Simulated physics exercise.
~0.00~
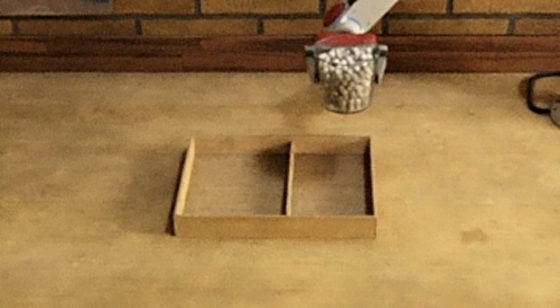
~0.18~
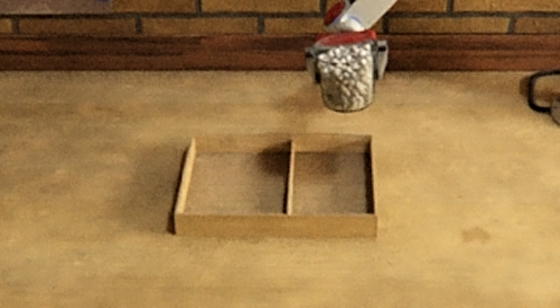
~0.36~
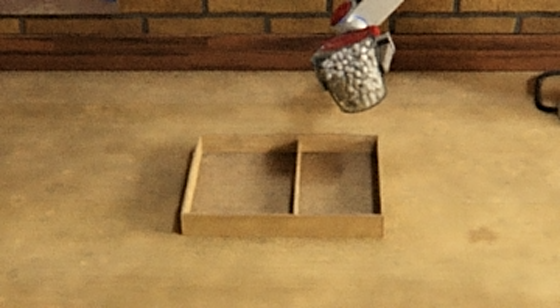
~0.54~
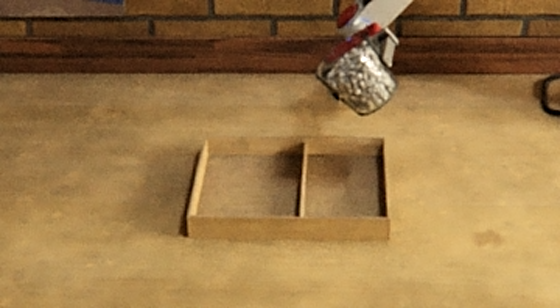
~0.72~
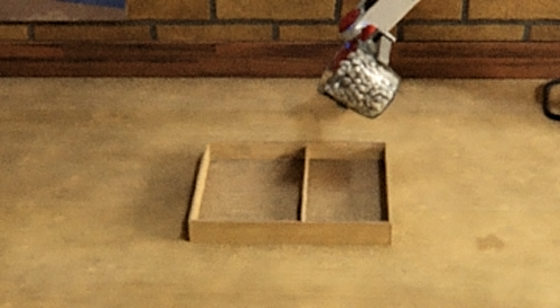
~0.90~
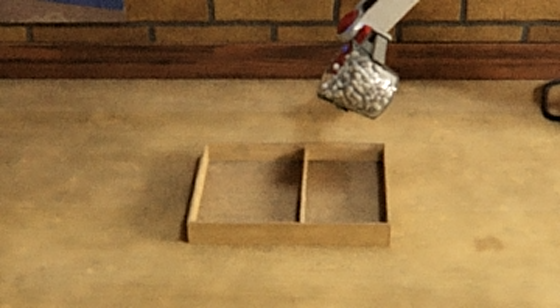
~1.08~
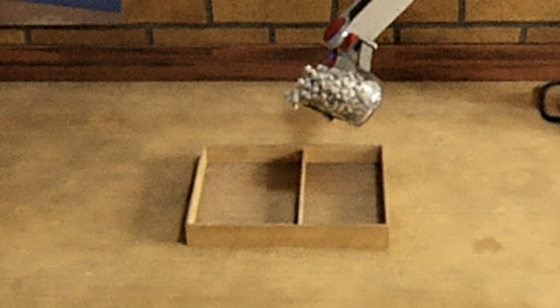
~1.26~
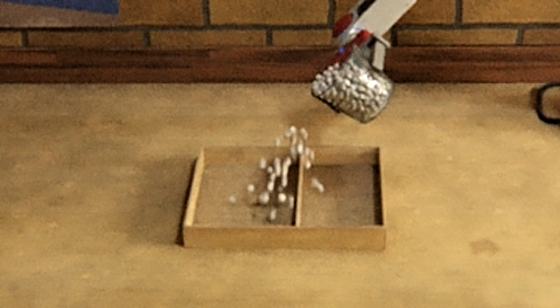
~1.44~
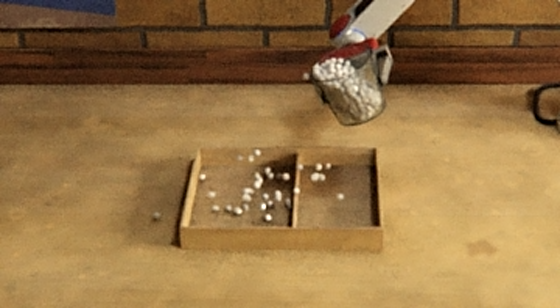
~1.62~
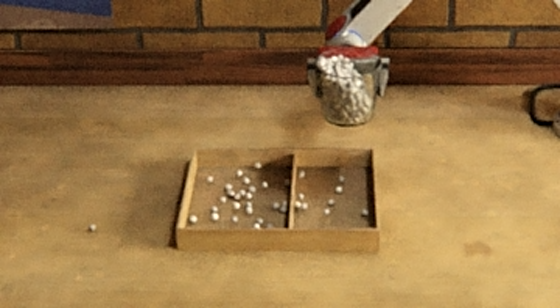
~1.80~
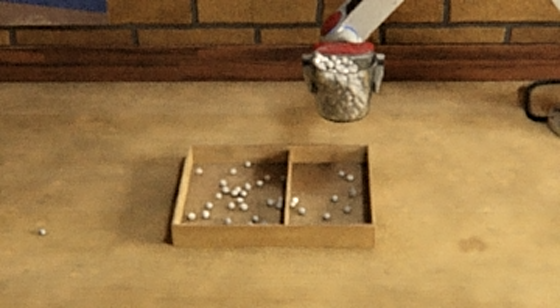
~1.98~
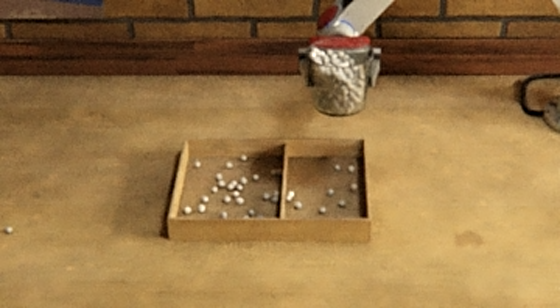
A robot gripper tips a glass of white beads, spills some into a divided tray, and straightens.
